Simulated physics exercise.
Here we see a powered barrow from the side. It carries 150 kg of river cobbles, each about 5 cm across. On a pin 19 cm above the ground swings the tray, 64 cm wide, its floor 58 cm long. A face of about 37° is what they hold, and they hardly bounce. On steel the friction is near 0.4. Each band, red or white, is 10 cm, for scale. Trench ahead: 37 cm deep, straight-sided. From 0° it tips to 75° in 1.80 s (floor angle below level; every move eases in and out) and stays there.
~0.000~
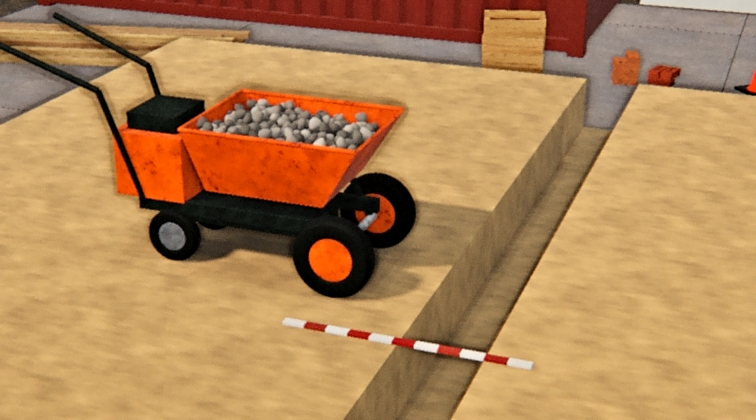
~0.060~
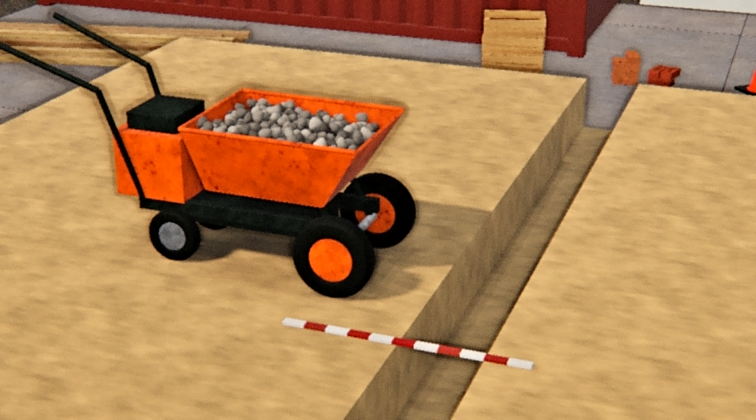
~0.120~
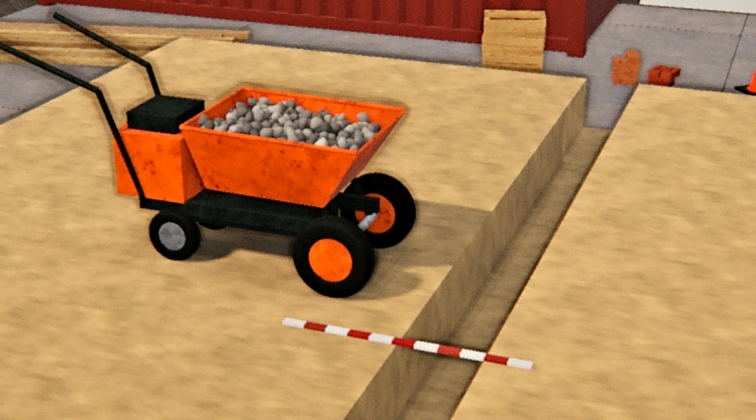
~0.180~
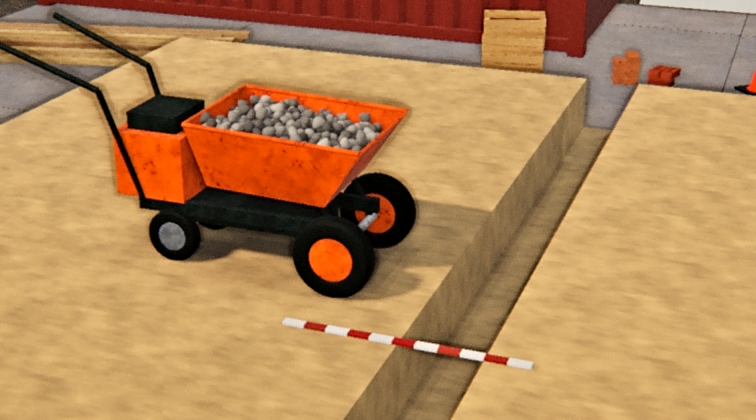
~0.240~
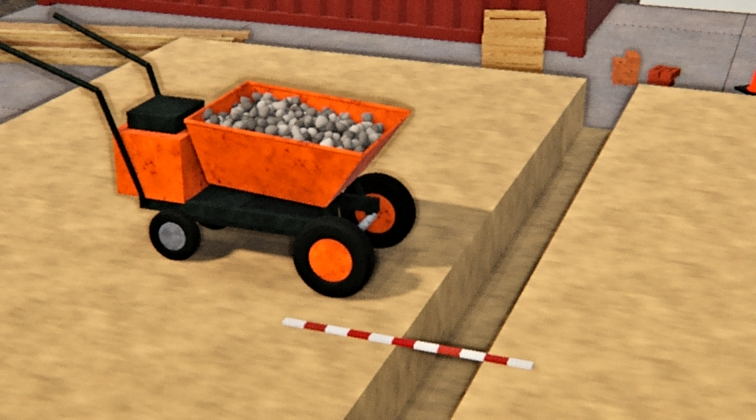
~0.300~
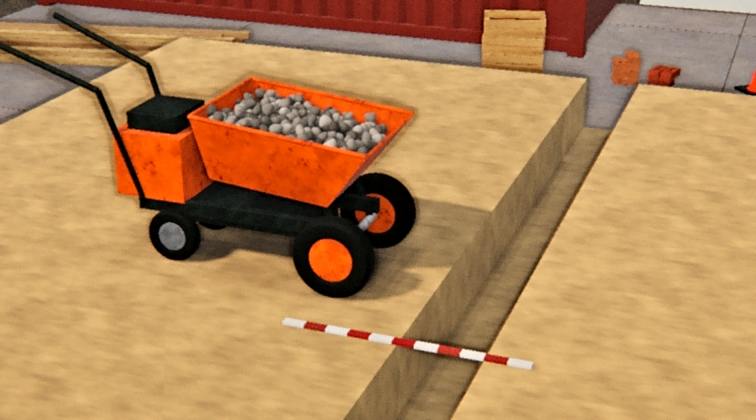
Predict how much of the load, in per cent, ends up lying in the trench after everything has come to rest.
Roughly 79 per cent of it.
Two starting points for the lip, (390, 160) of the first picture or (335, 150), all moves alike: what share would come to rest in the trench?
Close to 40 percent in the first case, 95 percent in the second.
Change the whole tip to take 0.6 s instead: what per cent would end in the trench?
In that case some 45 per cent.
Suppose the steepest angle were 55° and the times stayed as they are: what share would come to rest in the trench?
Trench share: Approx. 30%.
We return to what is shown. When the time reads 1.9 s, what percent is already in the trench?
By that point it's something like 35 in a hundred.
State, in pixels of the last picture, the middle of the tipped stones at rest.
About (494, 341).
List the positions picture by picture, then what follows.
The tray is at 0°, its lip at (355, 153); the top of the load is at (277, 115), in the first frame.
Lip at (355, 153), floor tilted 0°, highest stones at (277, 114); the stones move at 0.1 m/s on average, in the second frame.
Lip at (357, 153), floor tilted 1°, highest stones at (279, 113); the stones move at 0.1 m/s on average, in the third frame.
The tray is at 2°, its lip at (359, 154); the top of the load is at (263, 108); the stones move at 0.2 m/s on average, in the fourth frame.
The tray is at 4°, its lip at (362, 156); the top of the load is at (266, 106); the stones move at 0.3 m/s on average, in the fifth frame.
Lip at (366, 157), floor tilted 6°, highest stones at (269, 103); the stones move at 0.3 m/s on average, in the sixth frame.
After 1.4 s the floor is at 63°; 98 % in the tray, 2 % in the trench; the foremost stones are at (486, 239).
After 1.9 s the floor is at 75°; 47 % in the tray, 37 % in the trench, 16 % past the trench; the foremost stones are at (619, 297).
After 2.2 s the floor is at 75°; 24 % in the tray, 55 % in the trench, 21 % past the trench; the foremost stones are at (682, 305).
After 4.2 s the floor is at 75°; 0 % in the tray, 79 % in the trench, 21 % past the trench; the foremost stones are at (711, 308).
